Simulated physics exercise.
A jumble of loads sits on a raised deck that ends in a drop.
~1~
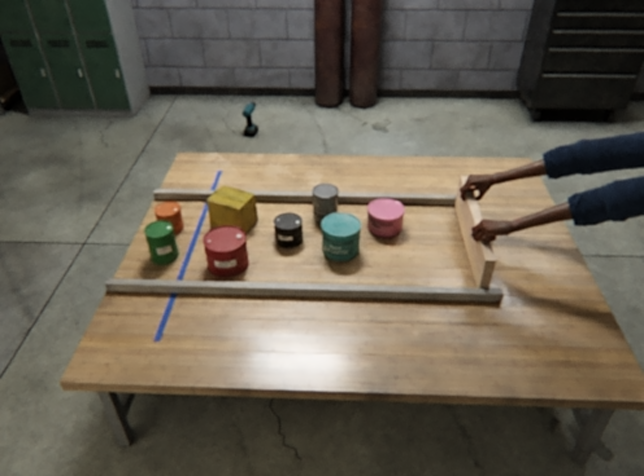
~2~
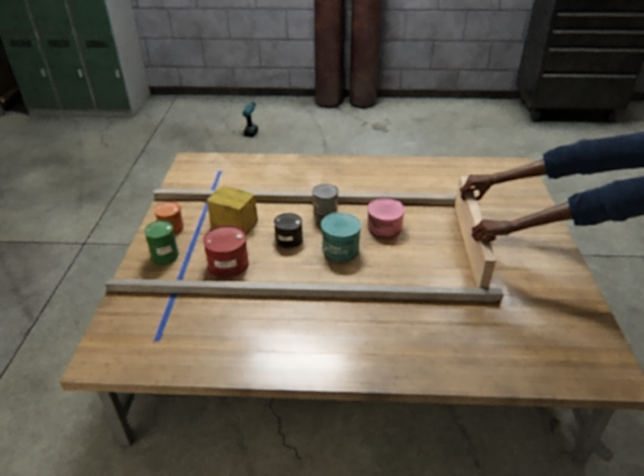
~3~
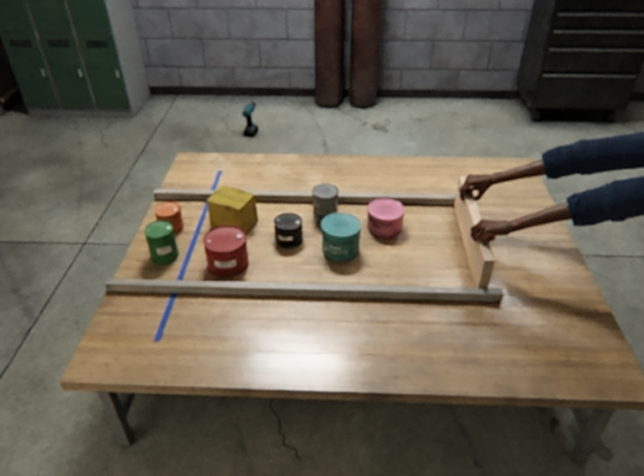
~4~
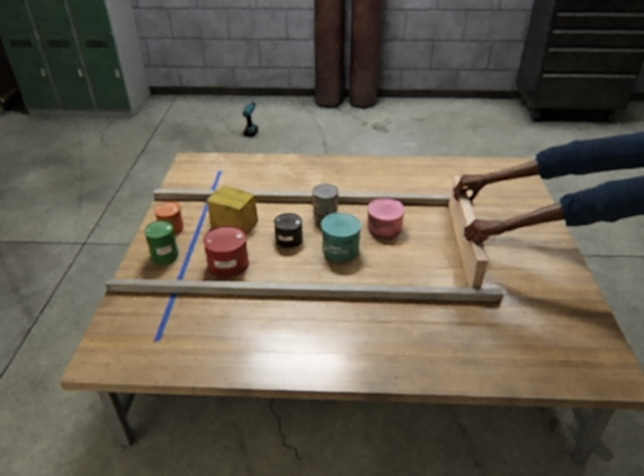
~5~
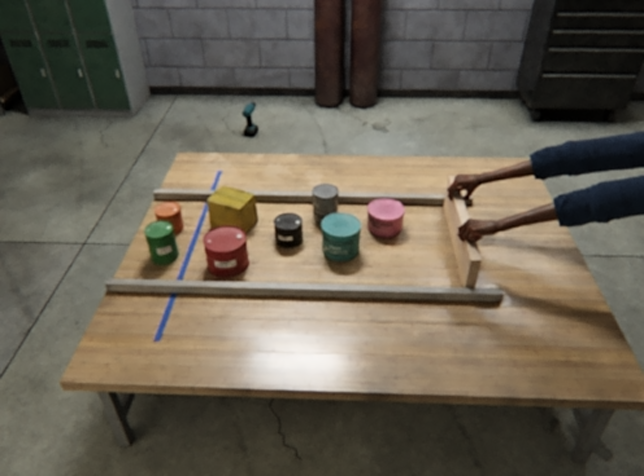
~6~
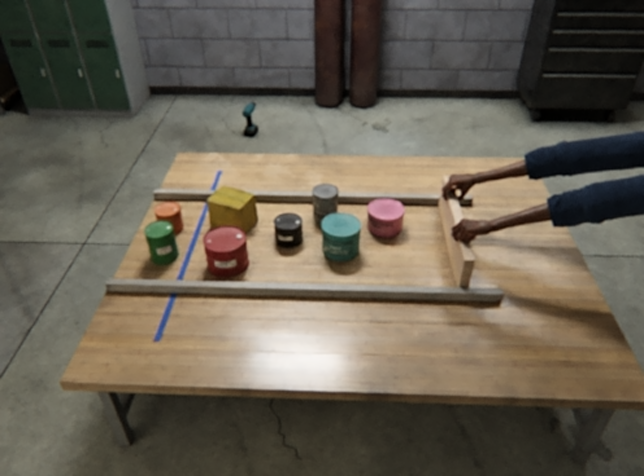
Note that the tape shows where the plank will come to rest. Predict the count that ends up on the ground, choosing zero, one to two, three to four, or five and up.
The count is one to two.
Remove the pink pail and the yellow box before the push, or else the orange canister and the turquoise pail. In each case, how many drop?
Count: 0 (first case); 0 (second).
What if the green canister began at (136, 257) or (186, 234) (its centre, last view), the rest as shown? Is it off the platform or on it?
Lab note - it rests there; then it rests there.
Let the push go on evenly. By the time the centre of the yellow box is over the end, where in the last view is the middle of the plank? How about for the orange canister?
The middle is at (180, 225) when it's the yellow box, and at (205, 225) when it's the orange canister.
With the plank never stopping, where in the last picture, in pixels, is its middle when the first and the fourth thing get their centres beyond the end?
I'd put the first at about (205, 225) and the next at about (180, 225).
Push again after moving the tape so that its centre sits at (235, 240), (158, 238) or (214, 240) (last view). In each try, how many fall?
Result per try: 0; 4; 0.
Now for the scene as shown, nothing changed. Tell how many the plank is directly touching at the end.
Contact count: 4.
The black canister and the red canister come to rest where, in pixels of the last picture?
First at (150, 225); second at (159, 260).
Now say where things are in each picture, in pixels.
In the first picture, orange canister (169, 218); green canister (162, 243); yellow box (233, 211); plank (473, 230); tape (194, 239).
In the second picture, green canister (162, 243); plank (473, 230).
In the third picture, yellow box (233, 211); grey pail (325, 204).
In the fourth picture, orange canister (170, 219); red canister (226, 251).
In the fifth picture, green canister (162, 243); pink pail (385, 218).
In the sixth picture, orange canister (170, 219); green canister (162, 243); yellow box (233, 211); plank (454, 230); tape (194, 239).
Soon after, none off yet; orange canister at rest near (170, 219); green canister at rest near (162, 243); yellow box at rest near (233, 211).
At rest, the number that fall off is one or two; fallen, orange canister.
